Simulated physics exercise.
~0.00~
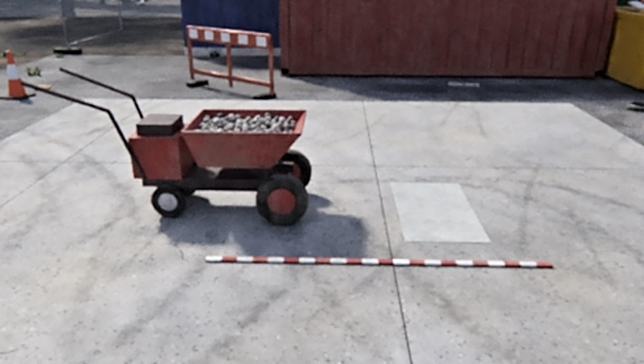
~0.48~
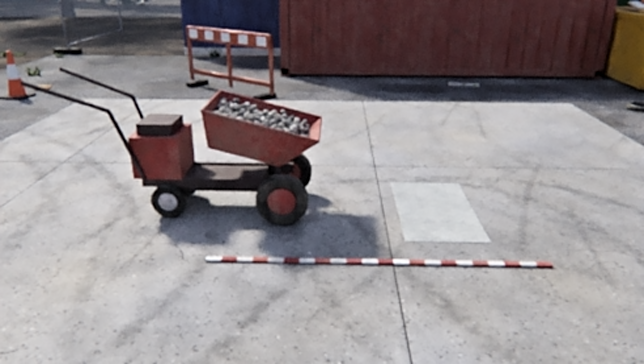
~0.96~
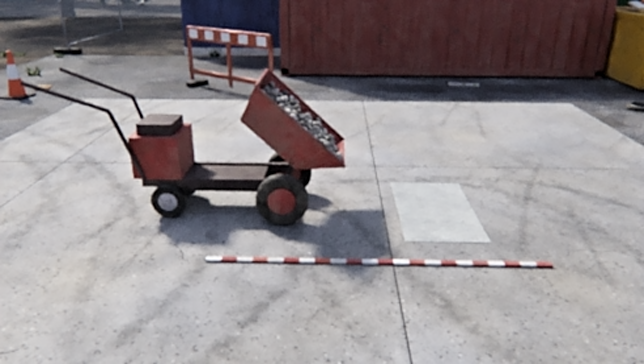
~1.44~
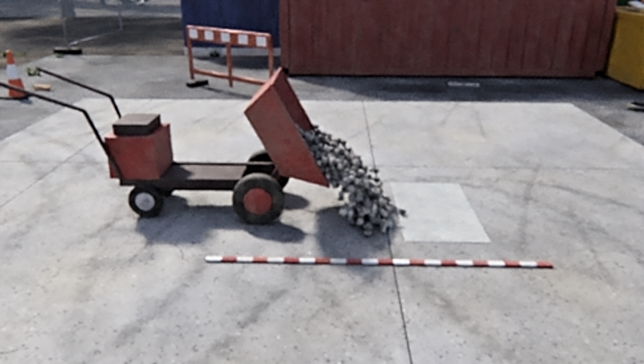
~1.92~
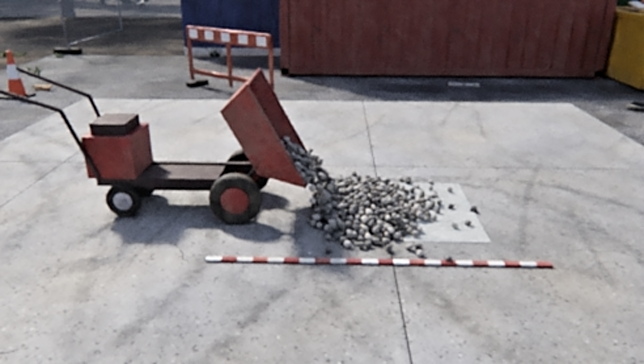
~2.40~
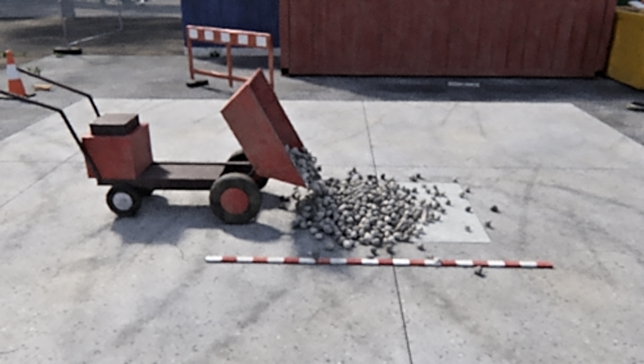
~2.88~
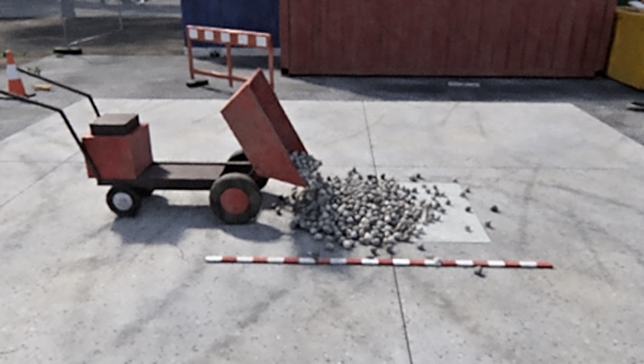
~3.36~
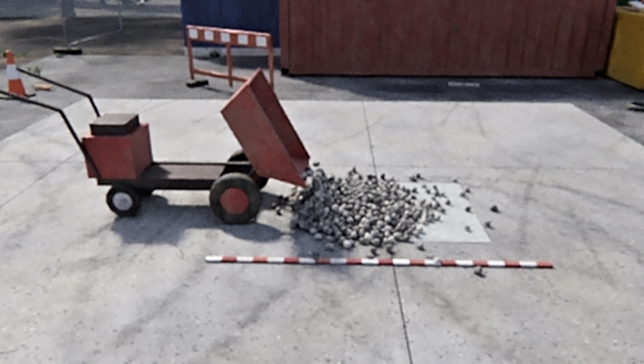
A red powered barrow tips its tray of grey stones forward, then rolls back to the left as they pour onto the concrete, leaving a spread-out heap at the lip of the raised tray, mostly short of the pale sheet, with some stones on it.
